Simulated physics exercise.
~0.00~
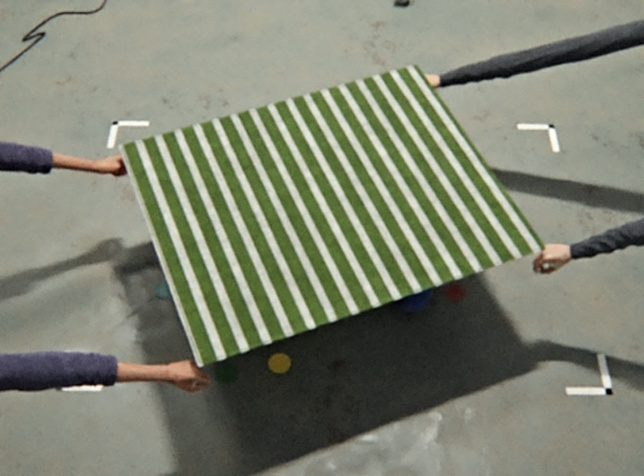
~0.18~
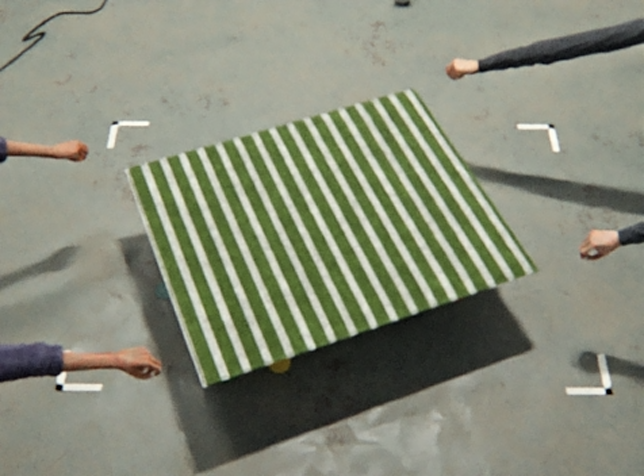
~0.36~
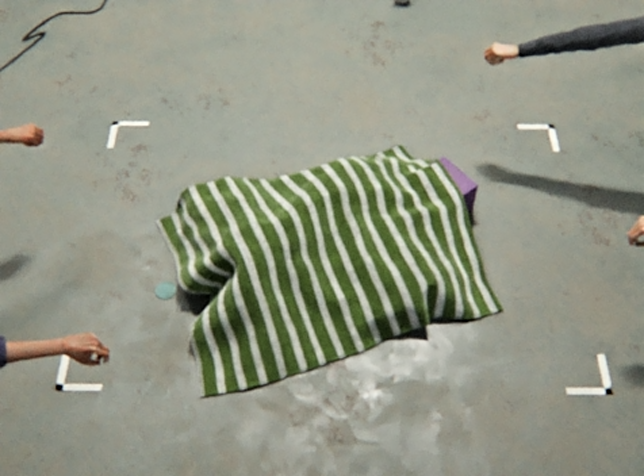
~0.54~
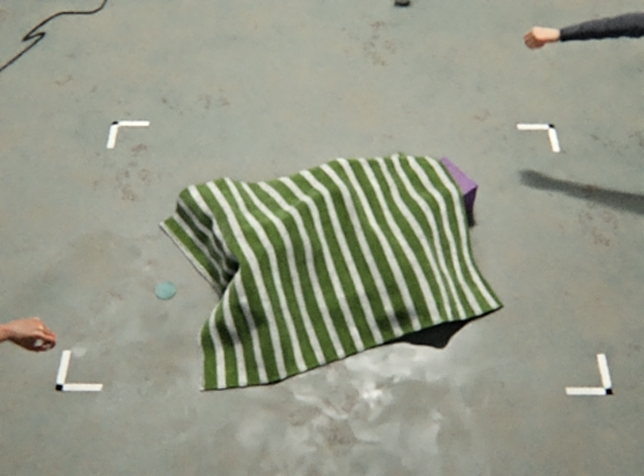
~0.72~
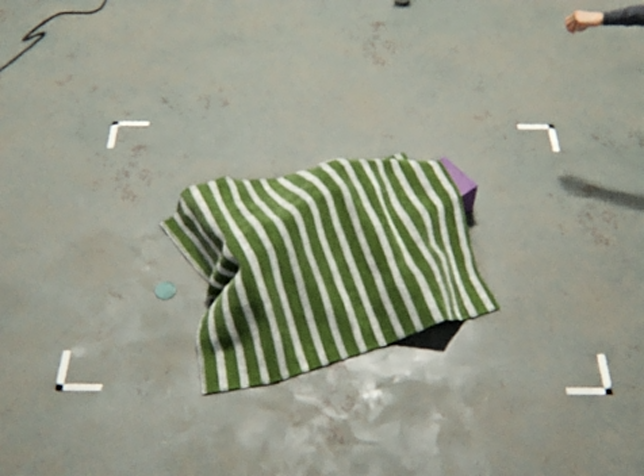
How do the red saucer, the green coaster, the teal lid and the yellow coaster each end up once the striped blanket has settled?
The red saucer, the green coaster and the yellow coaster all end up under the blanket, while the teal lid stays uncovered on the floor to the left.
